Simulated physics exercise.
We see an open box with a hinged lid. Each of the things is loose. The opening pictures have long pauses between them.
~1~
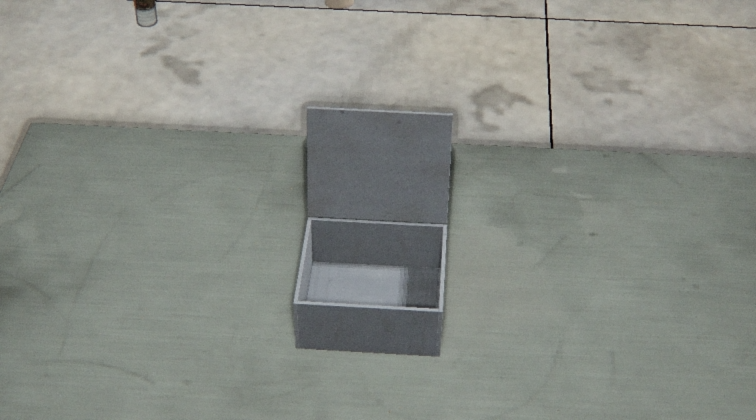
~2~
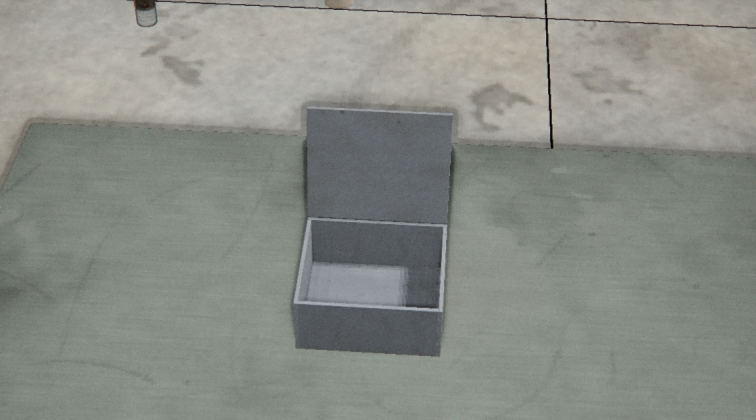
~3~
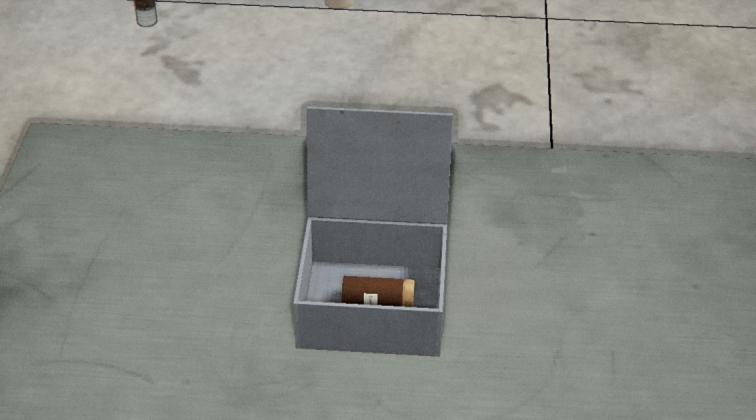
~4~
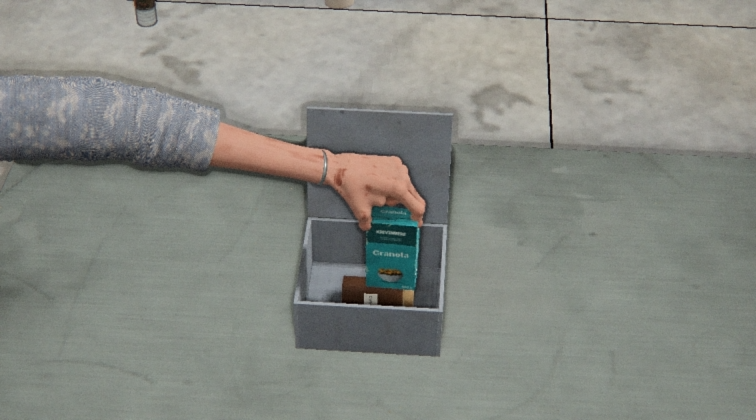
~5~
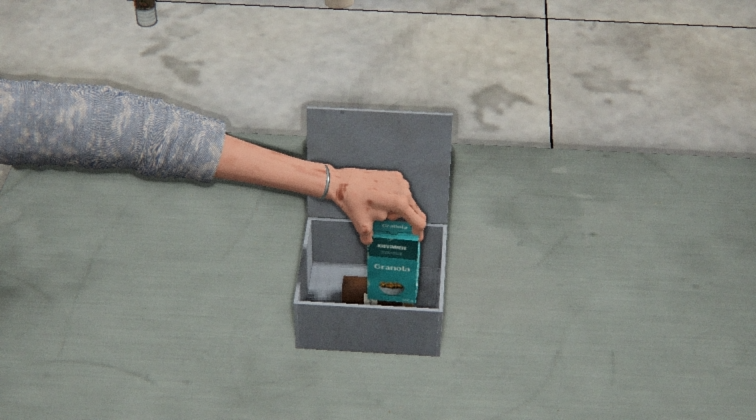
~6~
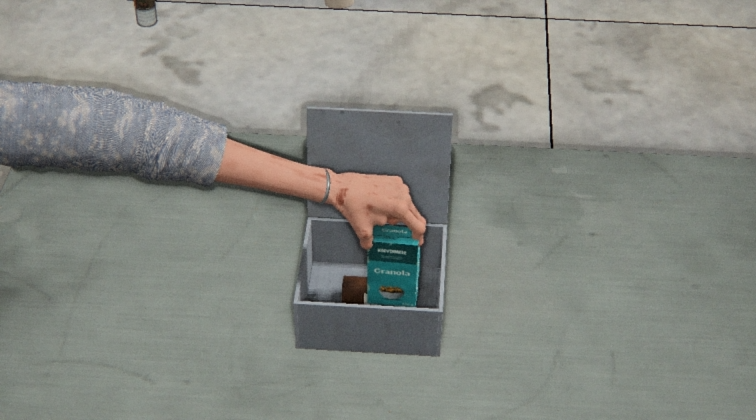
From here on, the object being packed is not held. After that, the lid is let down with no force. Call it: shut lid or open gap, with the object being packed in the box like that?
Open gap.
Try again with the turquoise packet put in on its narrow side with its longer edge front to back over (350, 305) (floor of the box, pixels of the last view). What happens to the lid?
Well, in that case it won't go down.
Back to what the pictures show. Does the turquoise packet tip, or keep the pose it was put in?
The turquoise packet keeps its pose.
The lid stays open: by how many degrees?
Some 18 degrees above the rim, more or less.
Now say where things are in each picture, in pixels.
In the first frame, the last thing is not in view yet.
In the second frame, the last thing is not in view yet.
In the third frame, the last thing is not in view yet; brown shaker (378, 292).
In the fourth frame, on its way; turquoise packet (392, 249); brown shaker (378, 292).
In the fifth frame, on its way; turquoise packet (394, 262).
In the sixth frame, in place under the hand; turquoise packet (393, 266).
Then, 0.60 s after the last picture, turquoise packet slid about its own width near (382, 301); brown shaker rolled about its own width.
Then, 1.50 s after the last picture, lid 62° above the rim; turquoise packet slid about its own width near (382, 301); brown shaker rolled about its own width.
Then, 1.80 s after the last picture, lid 28° above the rim; turquoise packet slid about its own width near (382, 302); brown shaker rolled about its own width.
Then, 3.70 s after the last picture, lid 17° above the rim; turquoise packet slid about its own width near (382, 302); brown shaker rolled about its own width.
At rest, lid 17° above the rim; moved from the start, brown shaker and turquoise packet. Seen from the same camera at the end, turquoise packet near (382, 301).
